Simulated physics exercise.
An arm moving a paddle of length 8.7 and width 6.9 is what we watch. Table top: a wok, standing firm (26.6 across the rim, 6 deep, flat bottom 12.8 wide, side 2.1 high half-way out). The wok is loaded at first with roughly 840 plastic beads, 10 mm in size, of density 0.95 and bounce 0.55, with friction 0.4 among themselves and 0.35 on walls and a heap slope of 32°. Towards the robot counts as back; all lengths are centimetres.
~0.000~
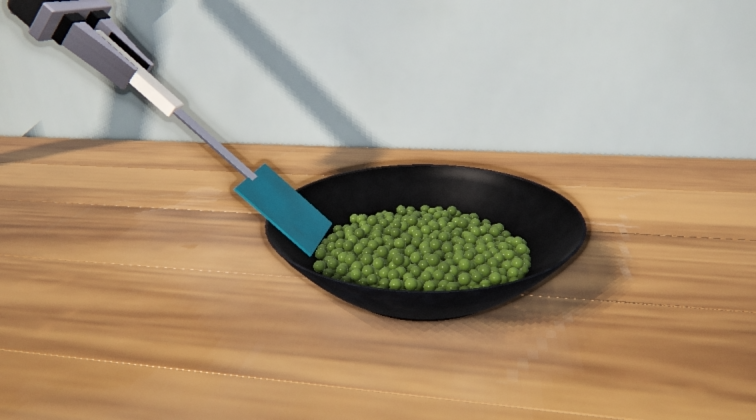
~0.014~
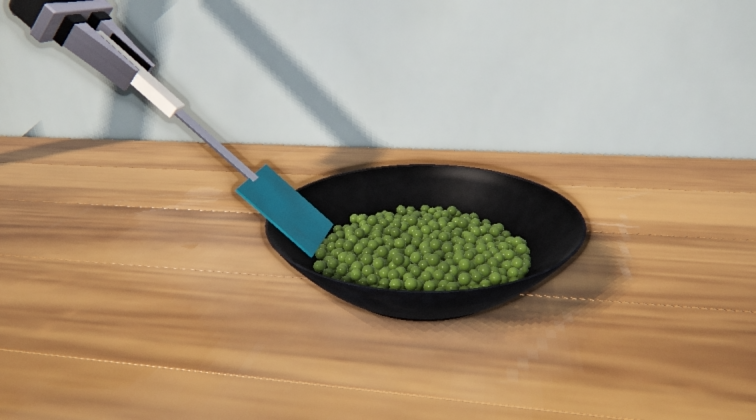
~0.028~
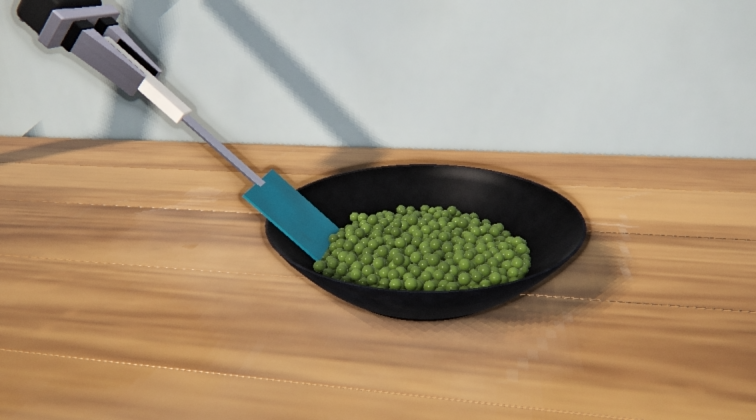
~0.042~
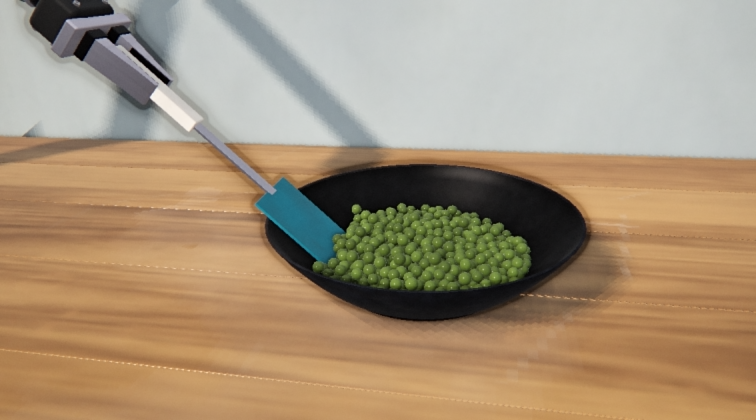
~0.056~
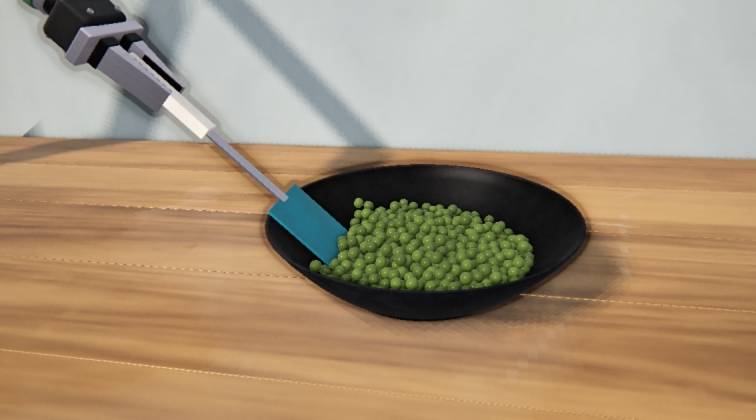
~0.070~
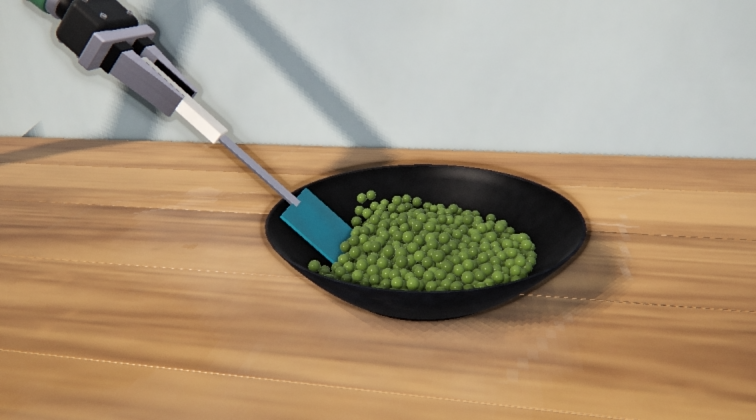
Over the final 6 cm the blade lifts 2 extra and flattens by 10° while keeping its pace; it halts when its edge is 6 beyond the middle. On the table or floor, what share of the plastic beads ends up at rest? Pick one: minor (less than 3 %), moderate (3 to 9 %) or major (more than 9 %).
Minor.
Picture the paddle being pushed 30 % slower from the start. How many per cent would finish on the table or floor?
In that case, close to 0 per cent.
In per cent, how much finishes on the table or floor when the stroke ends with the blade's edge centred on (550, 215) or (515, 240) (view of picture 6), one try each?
Close to 30 and close to 15 per cent, respectively.
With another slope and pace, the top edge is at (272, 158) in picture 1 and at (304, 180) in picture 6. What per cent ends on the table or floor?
I'd put it at roughly 0 per cent.
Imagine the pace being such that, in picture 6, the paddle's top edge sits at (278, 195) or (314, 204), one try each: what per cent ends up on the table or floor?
Estimates: About 0 %, about 5 %.
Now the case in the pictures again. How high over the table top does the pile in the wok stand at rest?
It reaches roughly 7.0 cm.
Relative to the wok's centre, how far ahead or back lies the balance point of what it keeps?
I'd put it at roughly 4.0 cm toward the front.
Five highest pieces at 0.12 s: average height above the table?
They are near 6 cm up.
After 0.12 s, sloping 43°, highest piece 6 above the table; 842 in the wok.
After 0.17 s, sloping 39°, highest piece 7 above the table; 842 in the wok.
After 0.39 s, sloping 33°, highest piece 7 above the table; 838 in the wok, 1 on the table or floor, 3 on the blade or in flight.
After 1.44 s, sloping 33°, highest piece 7 above the table; 838 in the wok, 4 on the table or floor.
In the end, 838 in the wok, 4 on the table or floor. That is 0 % on the table or floor.
